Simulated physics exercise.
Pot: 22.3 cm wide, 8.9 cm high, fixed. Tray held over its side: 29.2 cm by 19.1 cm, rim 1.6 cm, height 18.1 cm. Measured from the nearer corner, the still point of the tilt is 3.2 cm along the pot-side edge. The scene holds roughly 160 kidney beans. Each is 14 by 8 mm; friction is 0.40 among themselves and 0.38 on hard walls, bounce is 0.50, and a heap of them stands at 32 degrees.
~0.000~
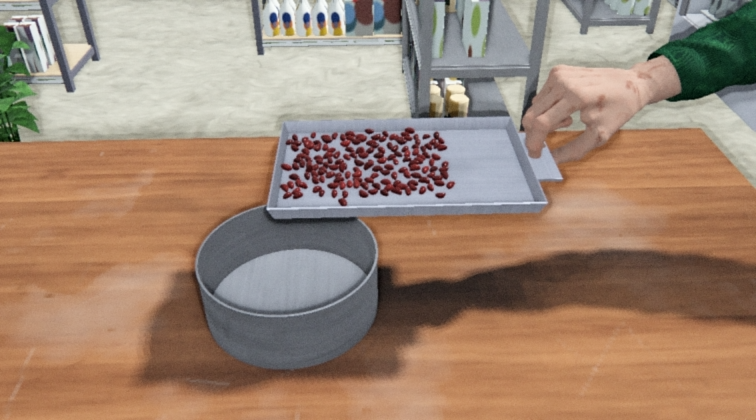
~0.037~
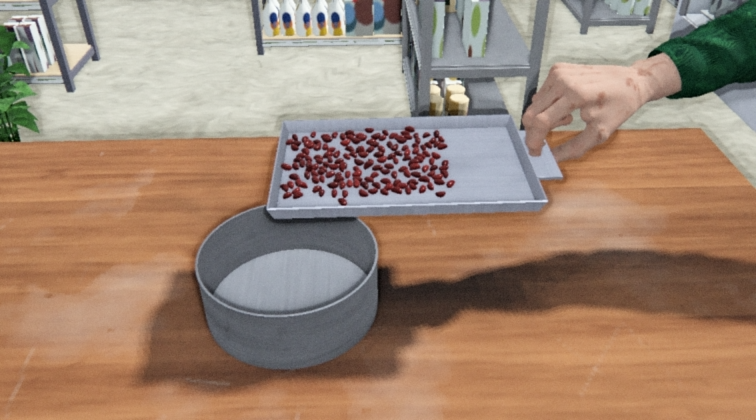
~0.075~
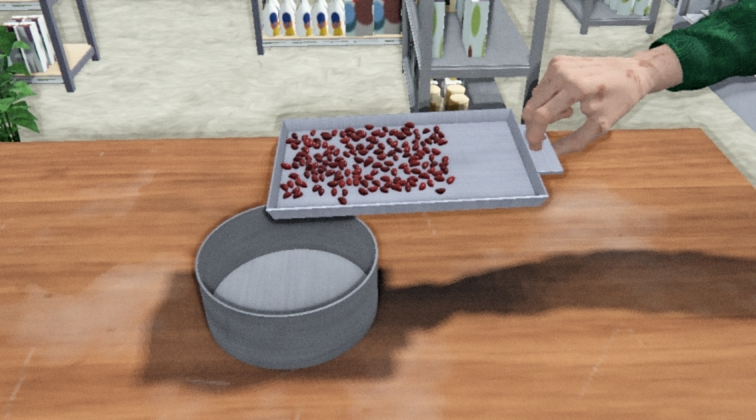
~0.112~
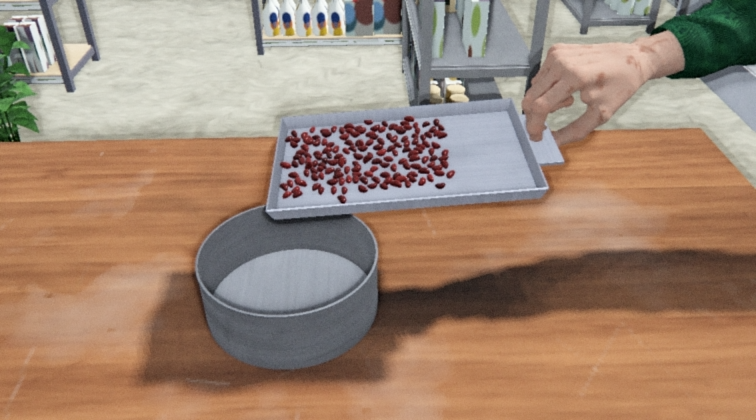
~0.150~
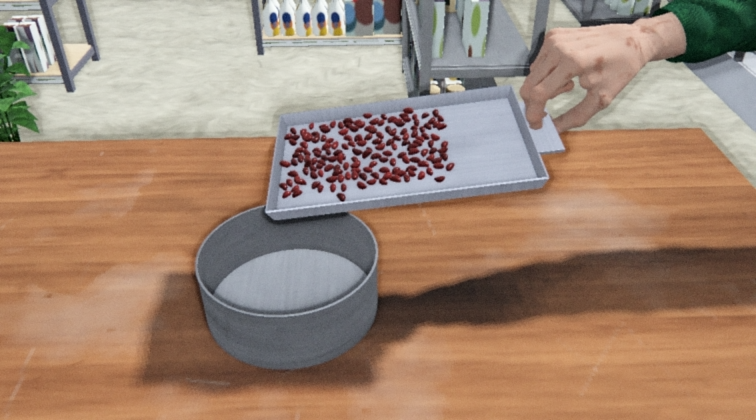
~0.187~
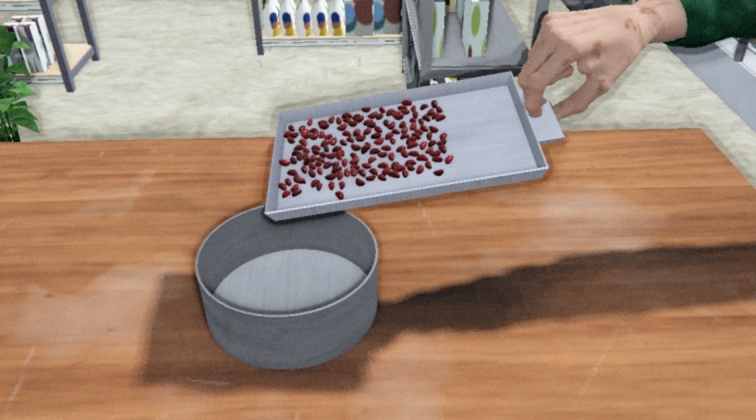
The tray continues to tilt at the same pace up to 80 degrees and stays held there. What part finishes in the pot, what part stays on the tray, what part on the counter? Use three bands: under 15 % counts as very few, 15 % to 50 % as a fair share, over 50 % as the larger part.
Pot: The larger part; left on the tray: Very few; counter: Very few.
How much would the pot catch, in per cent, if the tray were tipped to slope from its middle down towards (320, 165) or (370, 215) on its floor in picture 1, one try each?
The share comes to about 60 in a hundred, then about 80 in a hundred.
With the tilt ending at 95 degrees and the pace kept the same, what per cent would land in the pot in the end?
Share in the pot: Around 95 %.
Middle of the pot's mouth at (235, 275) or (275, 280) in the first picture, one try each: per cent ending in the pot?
About 100 percent the first time and about 100 percent the second.
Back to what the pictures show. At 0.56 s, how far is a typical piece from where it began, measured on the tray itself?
Displacement on the tray: About 6 cm.
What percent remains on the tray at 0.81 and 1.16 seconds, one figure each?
Around 70 first, about 5 after.
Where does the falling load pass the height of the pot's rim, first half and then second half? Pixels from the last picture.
It passes about (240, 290) first and (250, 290) afterwards.
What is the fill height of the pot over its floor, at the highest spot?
My guess is around 2.0 centimetres.
After 0.56 s, tilt 45 degrees; the tray holds 100 %, the pot 0 %.
After 0.81 s, tilt 67 degrees; the tray holds 70 %, the pot 10 %.
After 1.16 s, tilt 80 degrees; the tray holds 5 %, the pot 80 %.
At rest (2.1 s), pot 95 %, tray 0 %, counter 5 %.
